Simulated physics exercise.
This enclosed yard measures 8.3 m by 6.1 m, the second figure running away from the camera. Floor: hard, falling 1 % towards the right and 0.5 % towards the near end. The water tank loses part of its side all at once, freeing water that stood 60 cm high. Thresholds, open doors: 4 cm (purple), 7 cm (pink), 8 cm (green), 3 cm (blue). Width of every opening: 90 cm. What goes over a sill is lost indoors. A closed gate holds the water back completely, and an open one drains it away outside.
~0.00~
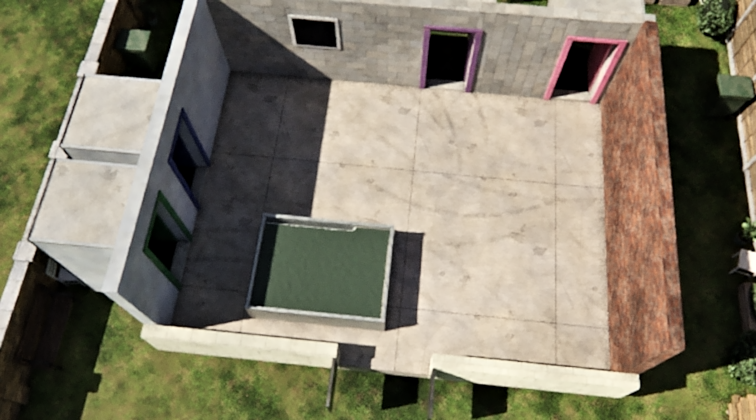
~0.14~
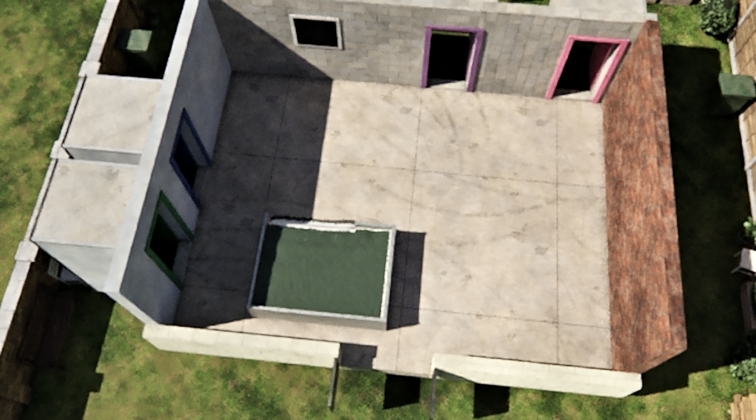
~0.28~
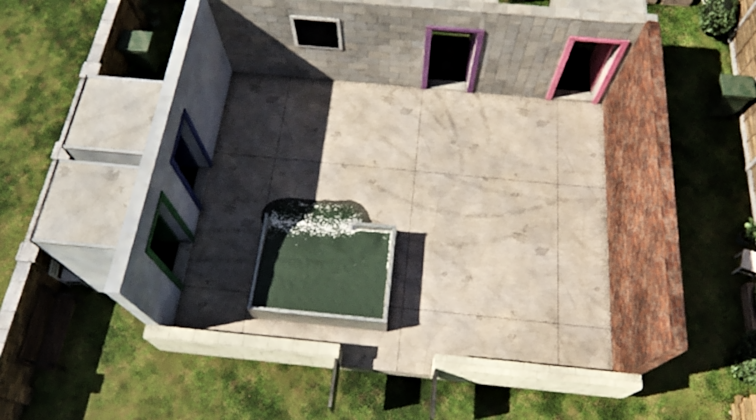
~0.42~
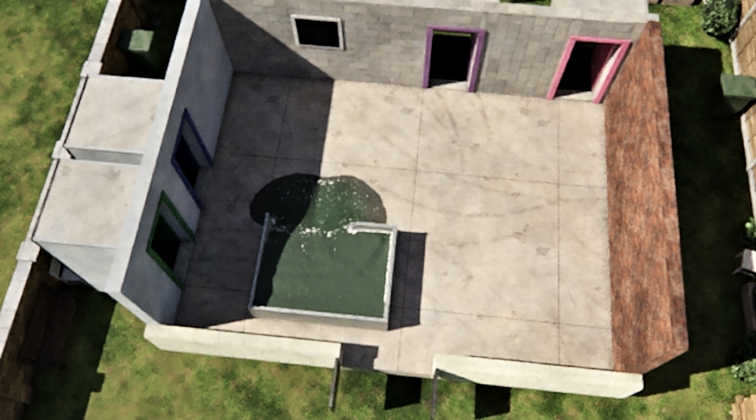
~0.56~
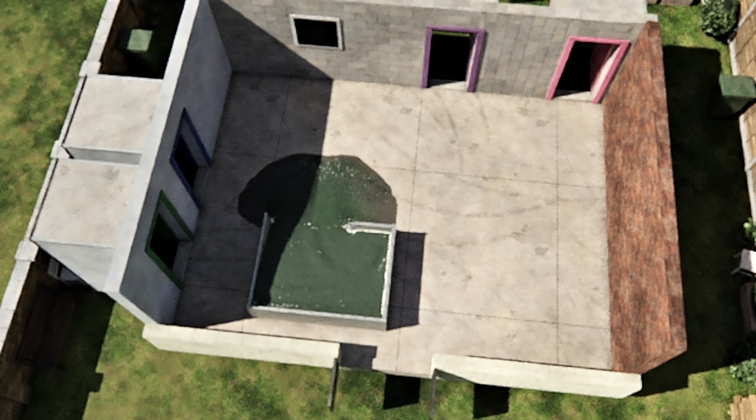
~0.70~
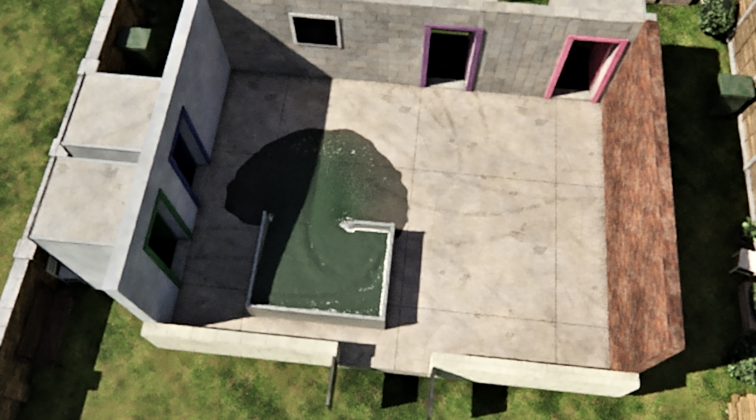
In a walled concrete yard, a tank of dark green water sat still until its far side gave way, and foaming water burst through the gap and spread across the floor in a widening rounded pool.
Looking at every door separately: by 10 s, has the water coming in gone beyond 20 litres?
The purple door is going to break the limit; the pink door is going to break the limit; the green door is going to hold within the limit; the blue door is going to break the limit.
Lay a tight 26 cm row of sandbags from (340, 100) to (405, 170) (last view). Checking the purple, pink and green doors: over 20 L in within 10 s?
At the purple door the limit is not reached, at the pink door it is not reached, and at the green door it is not reached.
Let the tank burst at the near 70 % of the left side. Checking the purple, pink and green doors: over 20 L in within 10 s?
Log - purple: Threshold not reached, pink: Threshold not reached, green: Threshold topped.
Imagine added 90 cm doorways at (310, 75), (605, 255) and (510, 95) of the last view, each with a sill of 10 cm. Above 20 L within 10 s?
Taking them in order, the first gets enough, the second too little and the third too little.
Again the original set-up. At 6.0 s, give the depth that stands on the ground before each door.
Depths in cm: Purple 7, pink 7, green 4, blue 7.
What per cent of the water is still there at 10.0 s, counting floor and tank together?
Roughly 94 per cent is still there.
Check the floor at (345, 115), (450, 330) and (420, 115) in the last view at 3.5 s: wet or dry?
Listed in sequence, the spots are drenched, bone dry and drenched.
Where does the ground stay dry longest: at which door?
Looks like the green door.
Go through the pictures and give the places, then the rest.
The first frame shows still water, 60 cm deep, in the water tank at (322, 267).
In the second frame, the front is at a hidden place, 0.9 m from the gap on the water tank's far side; 0.3 m2 of floor is under water; 60 cm left at the back of the water tank.
In the third frame, water pours out on the water tank's far side and has run 1.1 m, to (268, 213); typically 10 cm deep outside, 60 cm at the water tank's back.
In the fourth frame, water pours out on the water tank's far side and has run 1.4 m, to (375, 198); typically 8 cm deep outside, 60 cm at the water tank's back.
In the fifth frame, the front is at (356, 161), 1.9 m from the gap on the water tank's far side; 4.1 m2 of floor is under water; 56 cm left at the back of the water tank.
In the sixth frame, the front is at (353, 134), 2.4 m from the gap on the water tank's far side; 5.9 m2 of floor is under water; 50 cm left at the back of the water tank.
After 1.4 s water covers 30 % of the floor and is deepest (28 cm) near (293, 221); purple door not reached, pink door not reached, green door not reached, blue door not reached.
After 2.2 s water covers 35 % of the floor and is deepest (46 cm) near (231, 74); purple door 11 cm at the sill, 1 L in, pink door not reached, green door not reached, blue door 5 cm at the sill, 1 L in.
After 3.5 s water covers 40 % of the floor and is deepest (25 cm) near (307, 95); purple door 9 cm at the sill, 28 L in, pink door 3 cm at the sill, 0 L in, green door not reached, blue door 5 cm at the sill, 13 L in.
After 6.0 s water covers 65 % of the floor and is deepest (13 cm) near (600, 129); purple door 7 cm at the sill, 49 L in, pink door 7 cm at the sill, 3 L in, green door 4 cm at the sill, 0 L in, blue door 7 cm at the sill, 39 L in.
After 10.0 s water covers 90 % of the floor and is deepest (17 cm) near (607, 369); purple door 4 cm at the sill, 62 L in, pink door 10 cm at the sill, 42 L in, green door 3 cm at the sill, 0 L in, blue door 5 cm at the sill, 72 L in.
